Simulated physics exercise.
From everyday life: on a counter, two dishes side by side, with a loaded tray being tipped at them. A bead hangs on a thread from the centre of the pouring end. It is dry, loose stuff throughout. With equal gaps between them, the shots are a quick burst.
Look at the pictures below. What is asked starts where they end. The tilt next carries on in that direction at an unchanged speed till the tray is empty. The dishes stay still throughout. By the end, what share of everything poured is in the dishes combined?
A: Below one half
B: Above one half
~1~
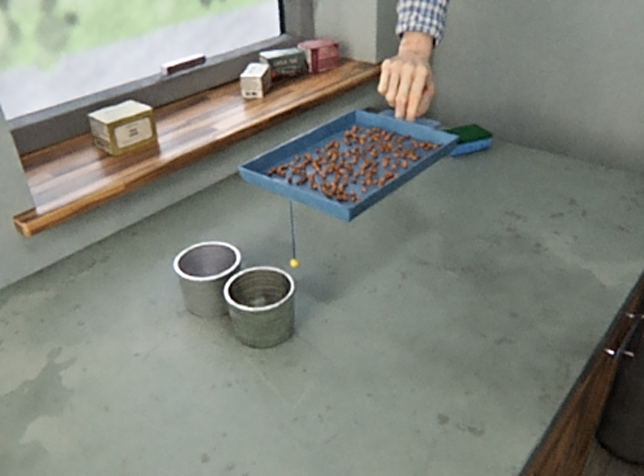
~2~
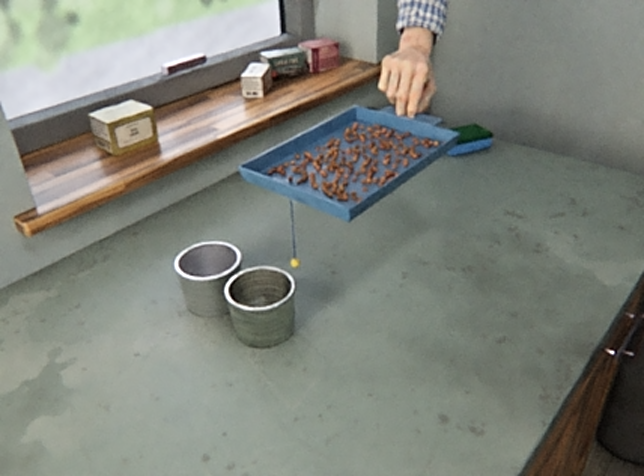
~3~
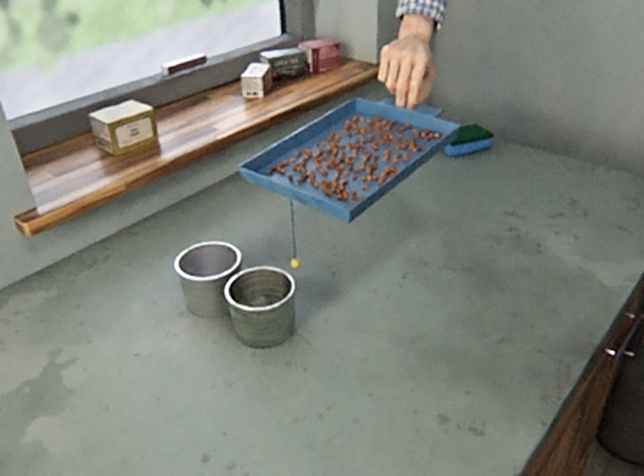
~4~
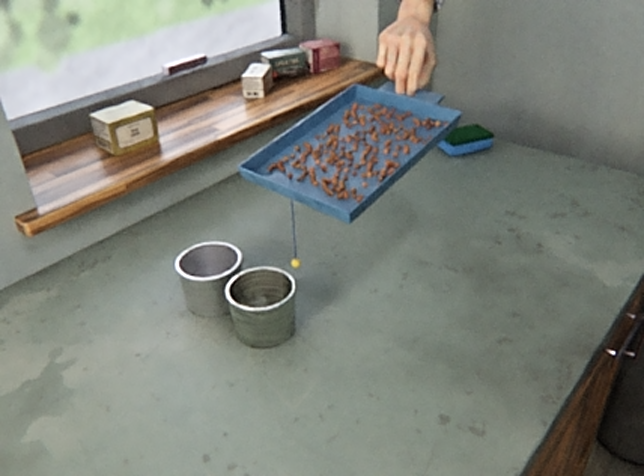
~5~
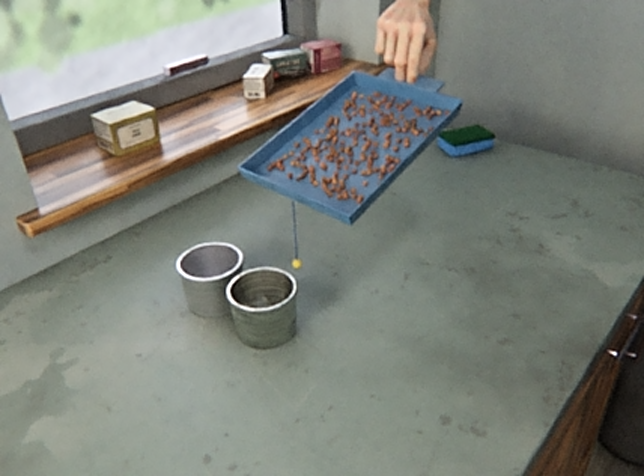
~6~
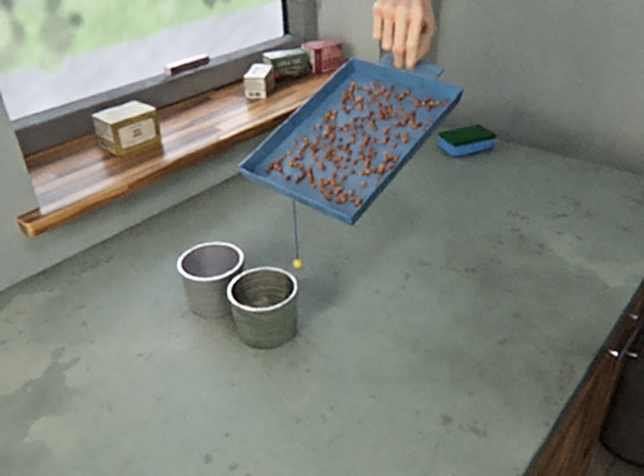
The answer is A.
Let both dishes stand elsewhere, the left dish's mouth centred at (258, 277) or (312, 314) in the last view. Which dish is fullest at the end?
Try 1: The dish to the right; try 2: The dish to the left.
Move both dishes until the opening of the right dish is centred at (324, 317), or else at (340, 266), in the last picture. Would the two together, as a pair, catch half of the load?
At place one the bulk; at place two the minor share.
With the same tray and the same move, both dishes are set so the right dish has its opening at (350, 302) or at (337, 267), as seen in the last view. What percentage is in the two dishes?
That makes 40 per cent, followed by 0 per cent.
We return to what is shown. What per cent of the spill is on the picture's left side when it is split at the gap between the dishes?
Estimate: About 10 in every hundred.
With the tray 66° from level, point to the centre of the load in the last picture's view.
Load centre: Approx. (315, 202).
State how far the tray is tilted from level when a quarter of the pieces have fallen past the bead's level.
Near 105 degrees.
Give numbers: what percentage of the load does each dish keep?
0 per cent goes to the left dish and 30 per cent to the right dish.
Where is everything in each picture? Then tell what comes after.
The first frame shows corners of the pouring end near (242, 166) and (349, 206), level; middle of the load near (355, 162), cereal balls; left dish near (186, 291); right dish near (238, 322); bead on its thread near (295, 263).
The second frame shows corners of the pouring end near (243, 166) and (349, 207), level; middle of the load near (355, 160).
The third frame shows corners of the pouring end near (242, 166) and (349, 208), tipped barely, lowest at the right corner; middle of the load near (355, 156).
The fourth frame shows corners of the pouring end near (242, 166) and (349, 210), tipped a little, lowest at the right corner; middle of the load near (355, 149).
The fifth frame shows corners of the pouring end near (242, 166) and (349, 212), tipped clearly, lowest at the right corner; middle of the load near (355, 144).
The sixth frame shows corners of the pouring end near (242, 166) and (349, 214), tipped clearly, lowest at the right corner; middle of the load near (353, 140), the bulk on the move; left dish near (190, 291); right dish near (241, 322).
Shortly afterwards, tray tipped steeply; all but a few on the tray; only a few in the right dish; only a few outside both; a little in the air.
Next, tray tipped past a quarter turn; near a quarter on the tray; a little in the right dish; near a quarter outside both; near a third in the air.
Some moments later, tray tipped past a quarter turn; near a quarter in the right dish; near two thirds outside both.
In the end, tray tipped past a quarter turn; near a quarter in the right dish; none at all in the left dish; near two thirds outside both.
